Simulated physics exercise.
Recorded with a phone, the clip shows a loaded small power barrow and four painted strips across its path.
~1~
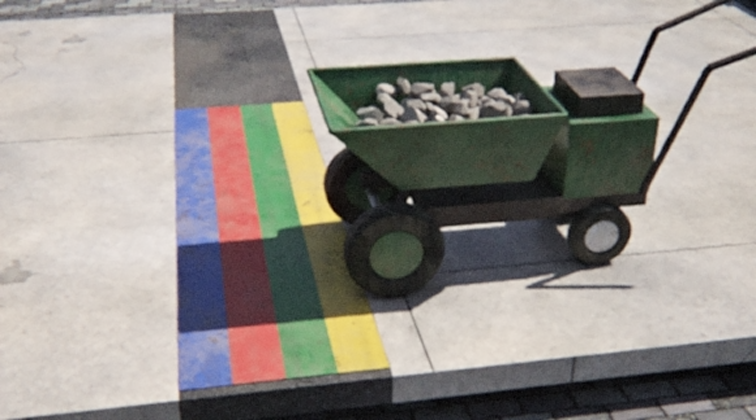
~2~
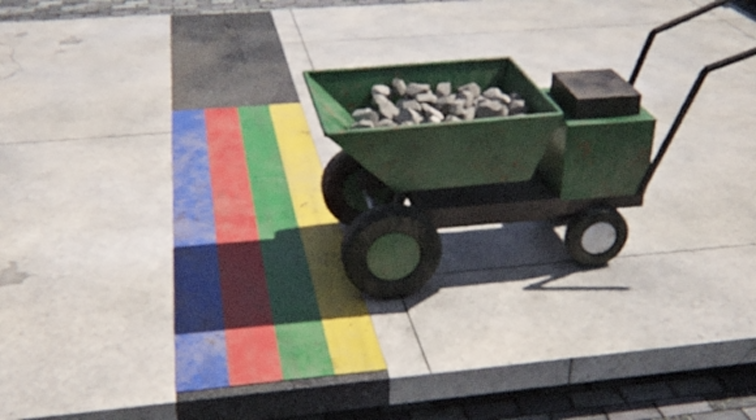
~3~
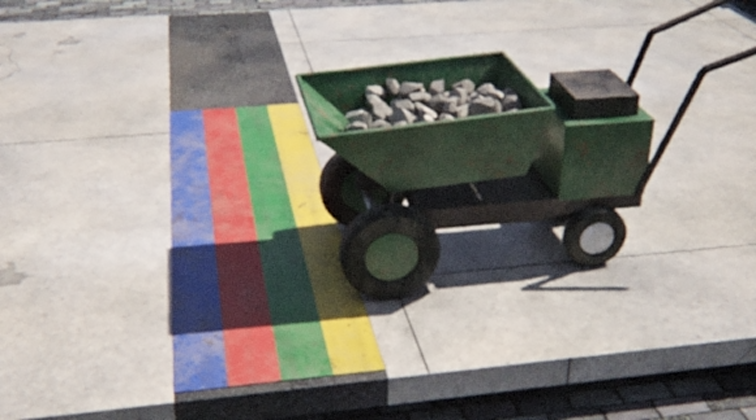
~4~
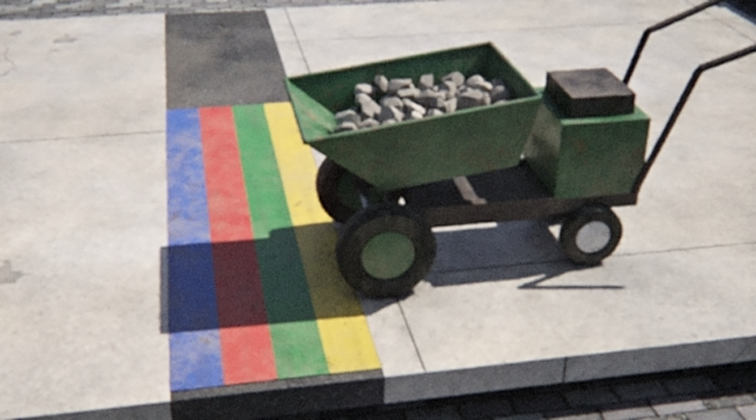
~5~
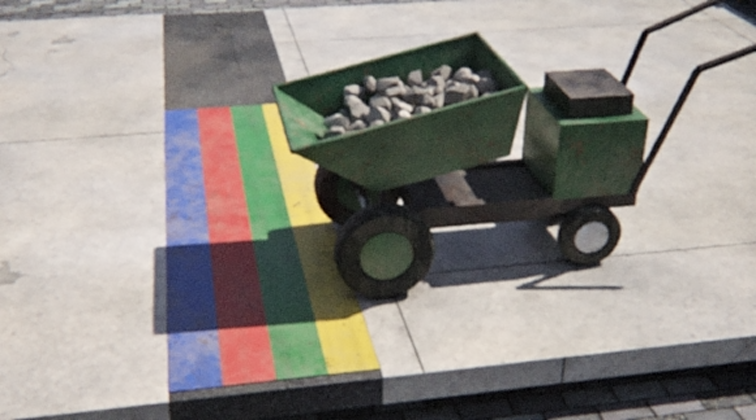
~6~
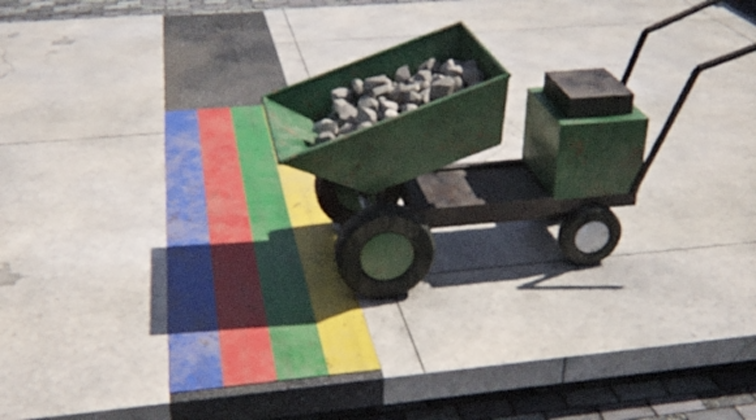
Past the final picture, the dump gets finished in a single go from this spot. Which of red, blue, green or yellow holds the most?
Blue.
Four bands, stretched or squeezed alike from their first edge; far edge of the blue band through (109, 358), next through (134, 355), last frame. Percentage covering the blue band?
I'd put it at some 20 % for the first and some 30 % for the second.
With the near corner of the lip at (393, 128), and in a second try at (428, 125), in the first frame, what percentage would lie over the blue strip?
First spot: Roughly 20 percent; second spot: Roughly 10 percent.
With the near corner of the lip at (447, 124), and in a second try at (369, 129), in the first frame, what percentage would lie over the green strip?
Roughly 30 and 0 percent respectively.
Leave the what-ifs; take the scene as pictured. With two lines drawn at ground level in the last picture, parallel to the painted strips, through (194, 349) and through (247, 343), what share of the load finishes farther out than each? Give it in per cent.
Near 40 % and 70 %.
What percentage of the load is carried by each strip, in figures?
Yellow strip = 0 %; green strip = 0 %; red strip = 10 %; blue strip = 35 %.
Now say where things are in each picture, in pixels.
In the first picture, lip of the skip at (331, 132), level; top of the load at (468, 117), broken stones; yellow strip at (352, 326); green strip at (303, 331); red strip at (253, 337); blue strip at (203, 342).
In the second picture, lip of the skip at (327, 135), level; top of the load at (464, 118).
In the third picture, lip of the skip at (319, 138), tipped barely; top of the load at (458, 115).
In the fourth picture, lip of the skip at (306, 143), tipped a little; top of the load at (462, 105).
In the fifth picture, lip of the skip at (293, 151), tipped a little; top of the load at (450, 99).
In the sixth picture, lip of the skip at (280, 163), tipped clearly; top of the load at (451, 86); yellow strip at (343, 328); green strip at (294, 333); red strip at (244, 338); blue strip at (194, 344).
Soon, skip tipped steeply; all in the skip.
A while on, skip tipped right over; about two thirds in the skip; a small part over the red strip; about a quarter over the blue strip; a small part off the paint.
Towards the end, skip tipped right over; about a quarter in the skip; a small part over the red strip; about a third over the blue strip; about a third off the paint.
Finally, skip tipped right over; about a quarter in the skip; none over the yellow strip; none over the green strip; a small part over the red strip; about a third over the blue strip; about a third off the paint.
